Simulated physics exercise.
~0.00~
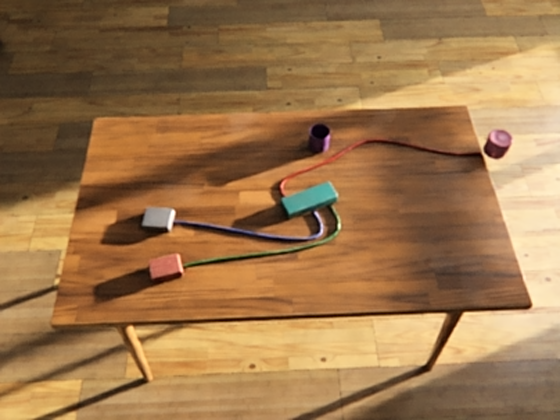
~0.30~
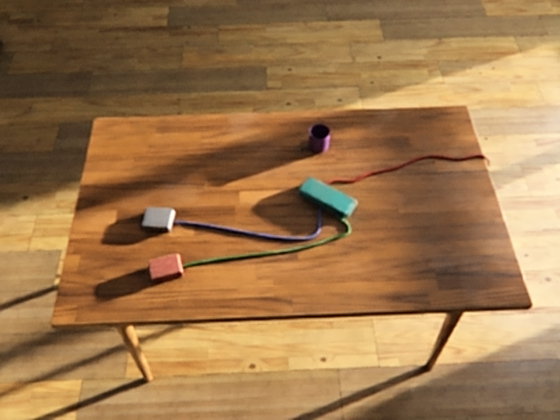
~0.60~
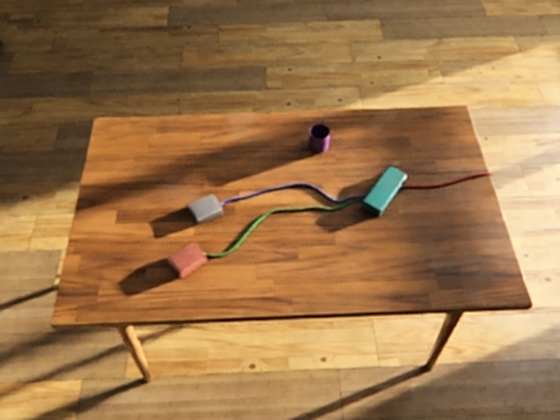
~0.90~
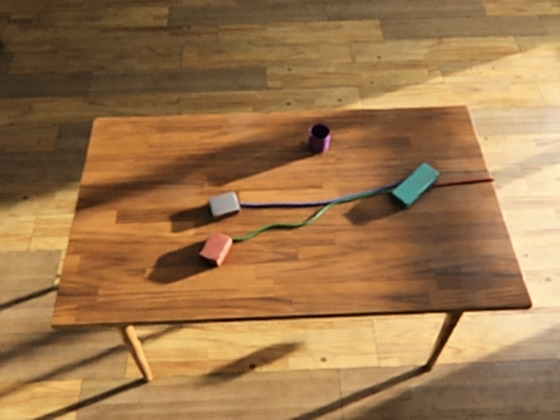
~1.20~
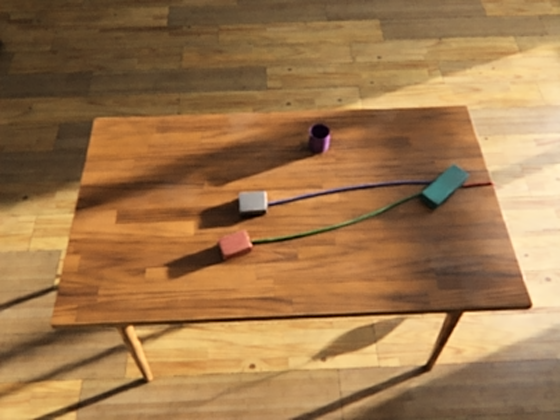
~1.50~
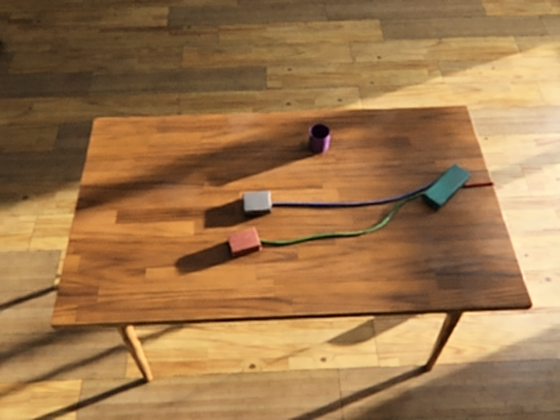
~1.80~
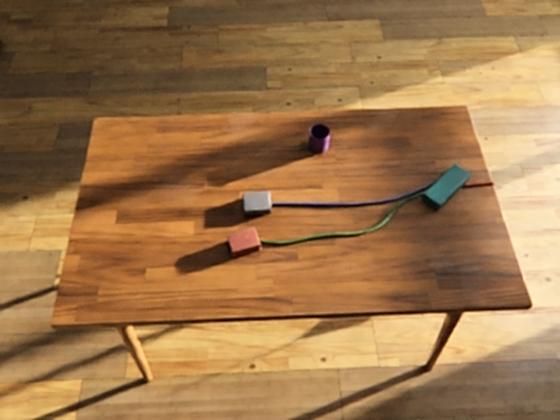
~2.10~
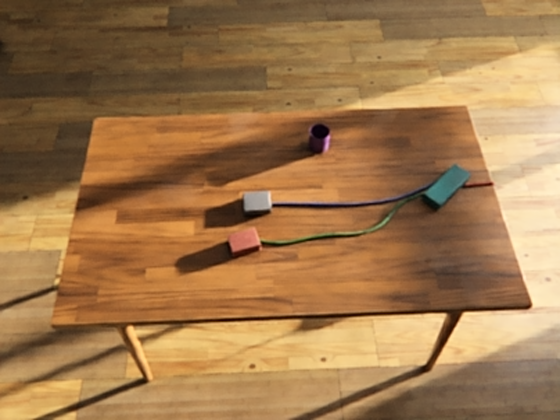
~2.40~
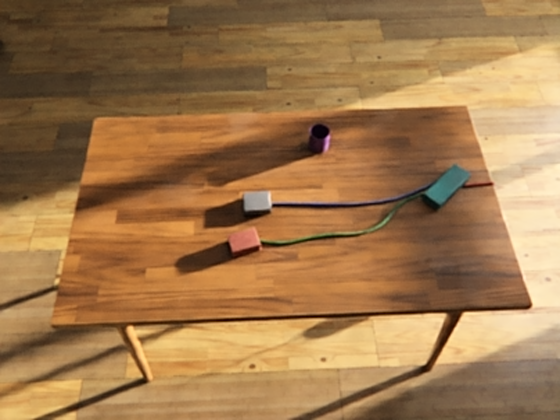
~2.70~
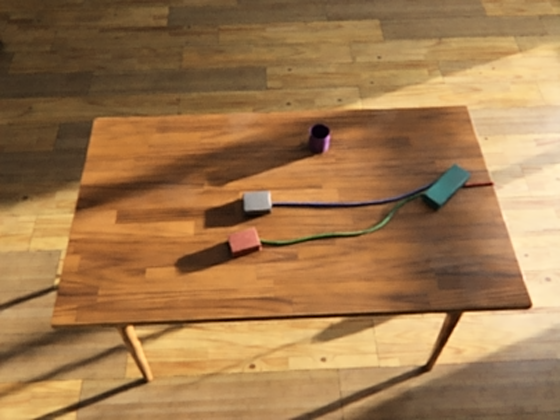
A pink speaker, small and rounded, hangs just past the right edge of a wooden table seen from above, tied by a red cable to a teal strip near the middle. A grey reader and a red drive sit to the left on blue and green cables, and a purple cup stands toward the back. The speaker drops out of sight, and the strip turns and slides right. Its cables draw taut, dragging the reader and drive after it. The strip stops near the right edge, the red cable running over it, while the cup never moves.
